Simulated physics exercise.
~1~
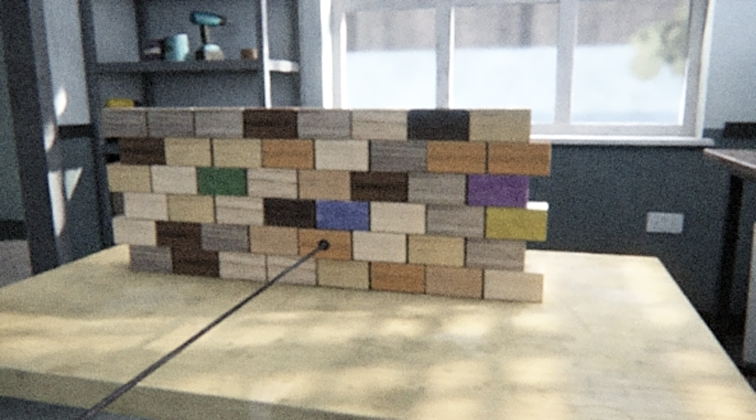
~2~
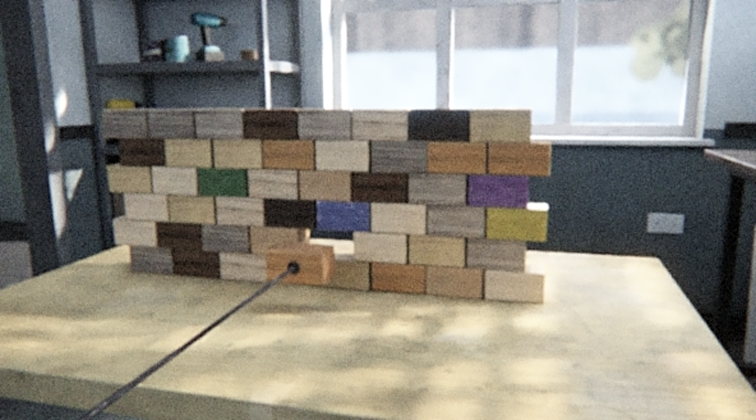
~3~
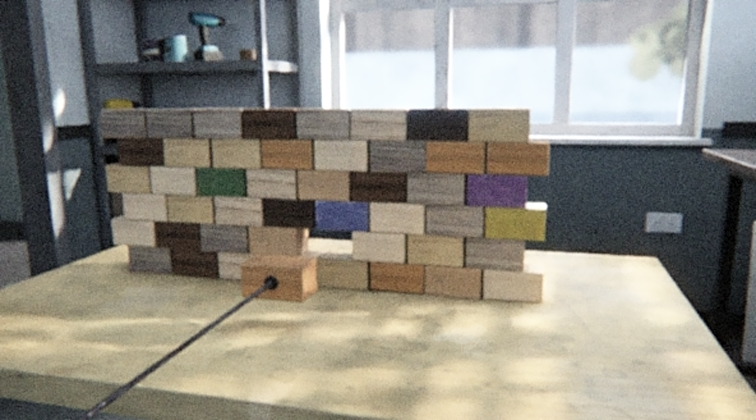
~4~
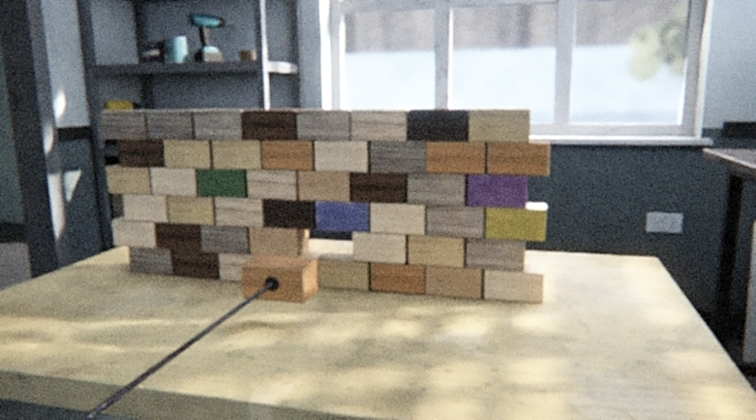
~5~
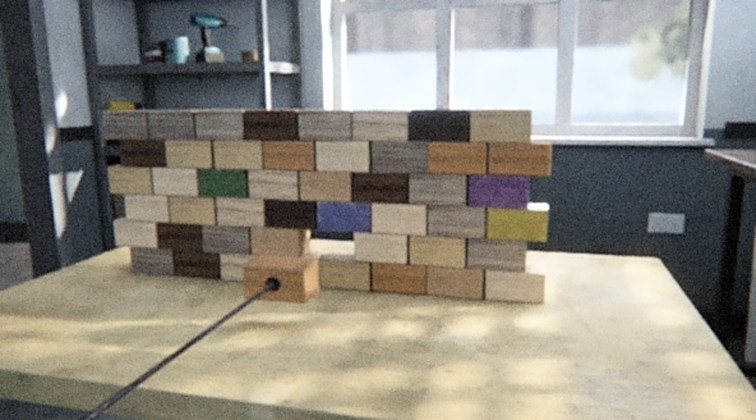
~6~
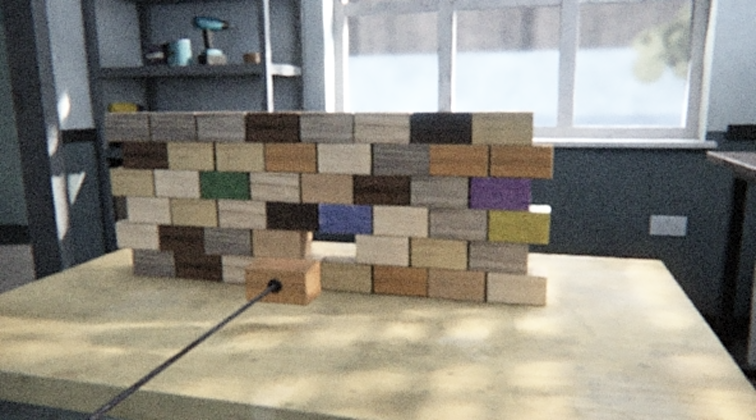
A thin dark rod, reaching in from the lower left, is fixed to an orange-brown wooden block low in a wall of loose toy blocks. The wall stands six rows high on a pale table, seen from the front by a slightly swaying camera, with shelves and a bright window behind. Green sits left of centre, blue near the middle, purple and yellow at the right. The rod draws the block out toward the viewer, leftward and down, leaving a gap below the blue one. The block then rests before the wall, which stays standing, its coloured blocks unmoved.
